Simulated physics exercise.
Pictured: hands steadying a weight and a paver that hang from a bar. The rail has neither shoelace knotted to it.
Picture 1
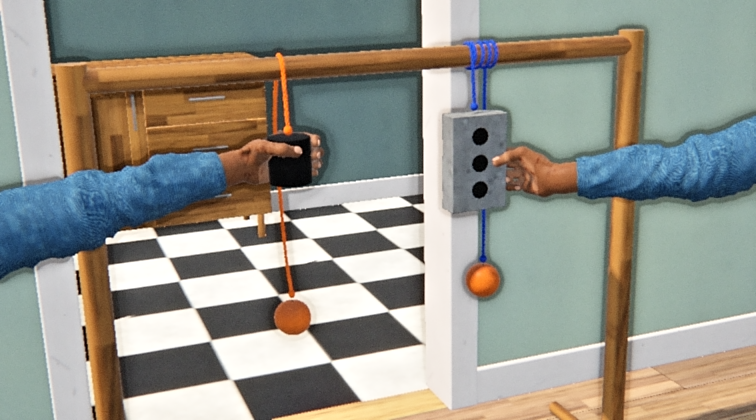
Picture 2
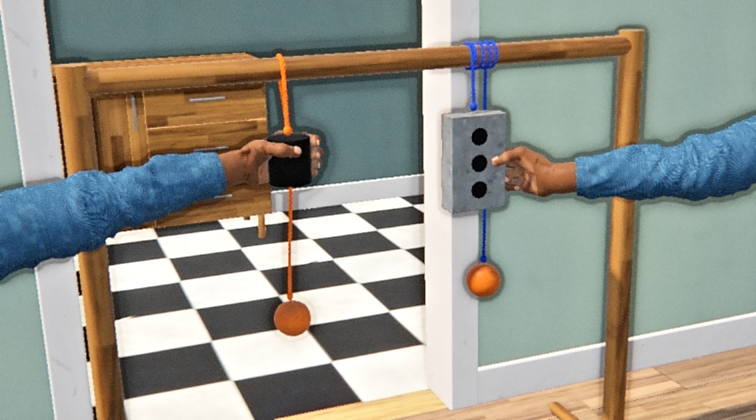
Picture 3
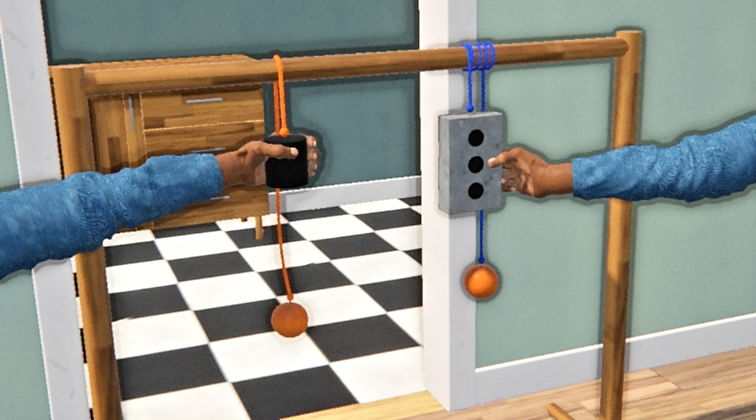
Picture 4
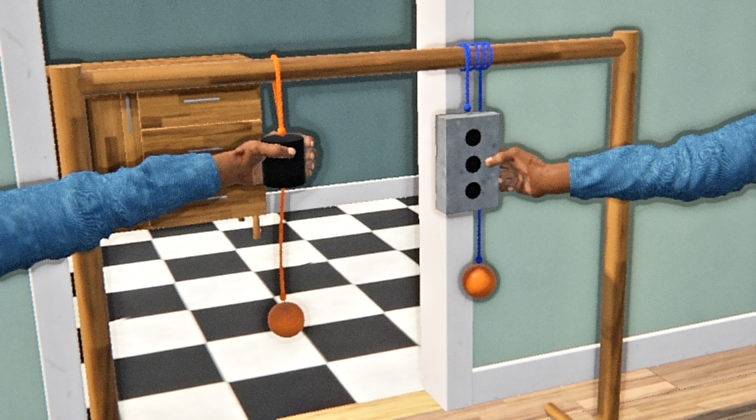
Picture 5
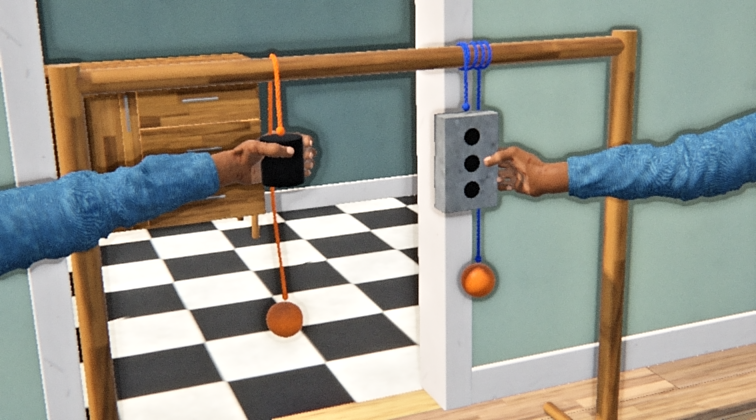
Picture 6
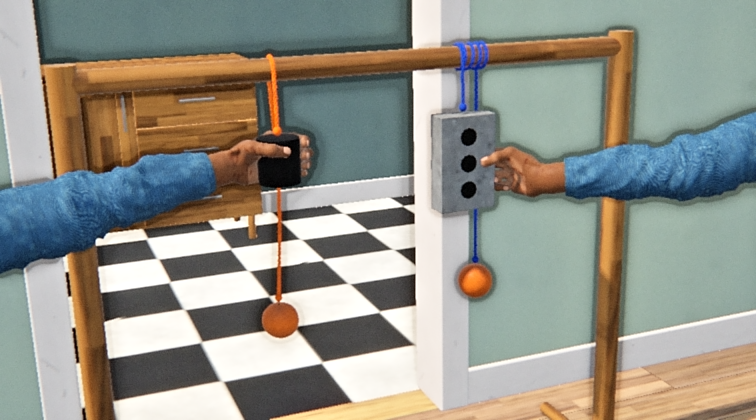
In a room with a checkered floor beyond a doorway, two hands hold a black object and a gray block on orange and blue cords over a wooden rail, orange balls hanging below, as everything shifts very slightly left.
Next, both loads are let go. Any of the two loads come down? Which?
The weight: Yes, it comes down. The paver: No, it stays up.
Then, 0.58 s past the final frame, weight dropping near (290, 383); paver still up near (464, 145).
Then, 0.98 s past the final frame, weight on the floor; paver still up near (465, 152).
When it is over, weight on the floor; paver still up near (464, 156). The weight runs down to the floor and the paver is held.
